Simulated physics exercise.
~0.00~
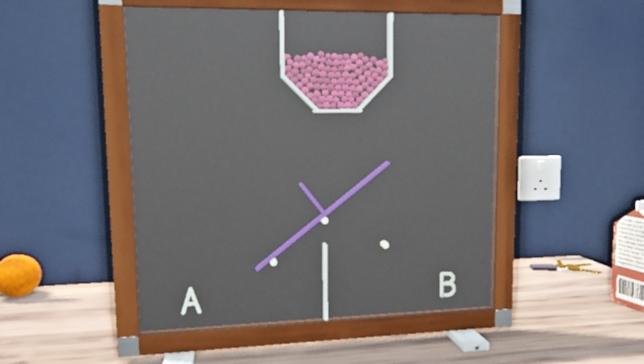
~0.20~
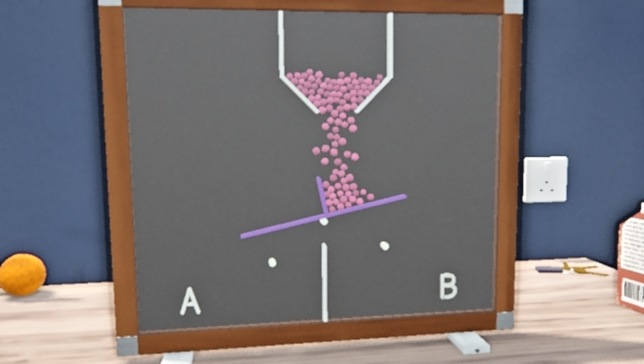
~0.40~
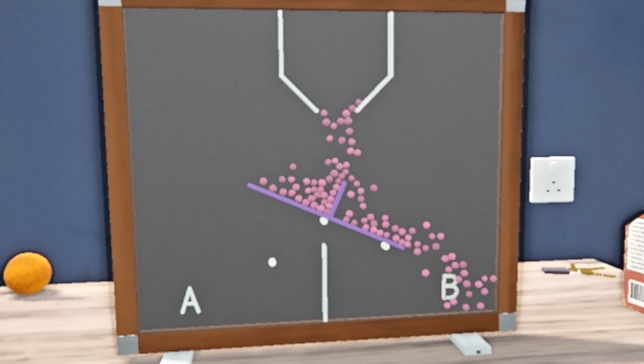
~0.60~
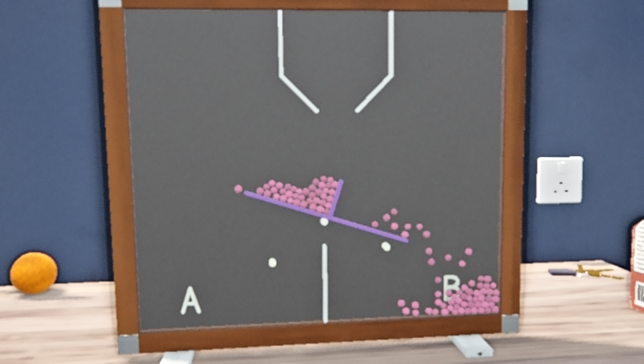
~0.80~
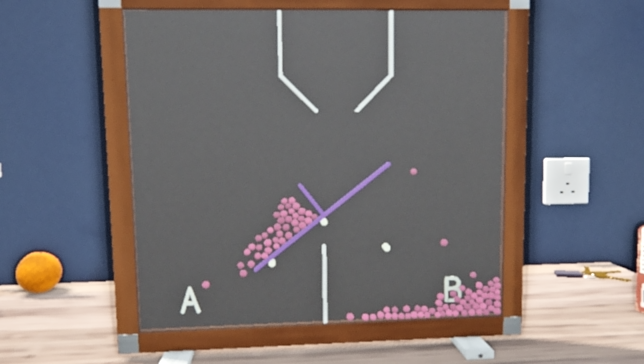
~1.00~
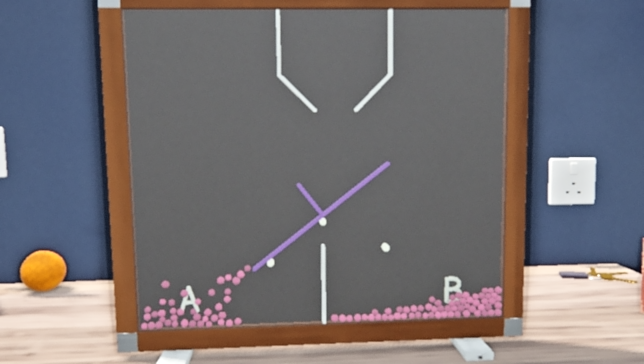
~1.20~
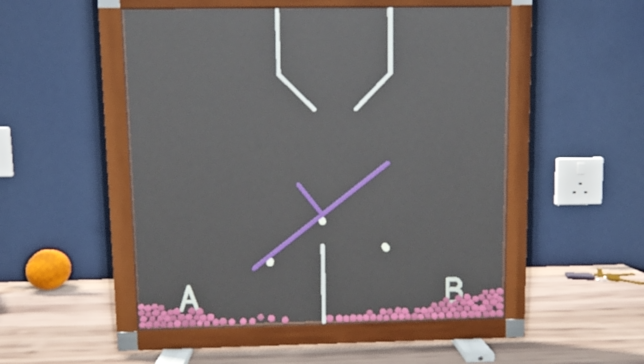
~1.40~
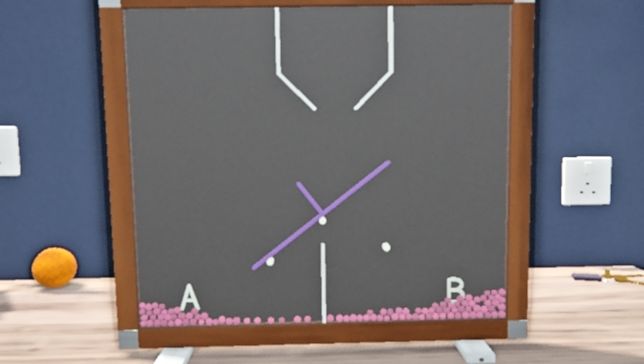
Pink beads poured from a hopper onto a tilted purple seesaw tray, which tipped right and spilled many into bin B, then swung back left and dumped the rest into bin A, leaving the tray empty and more beads resting in B than A.
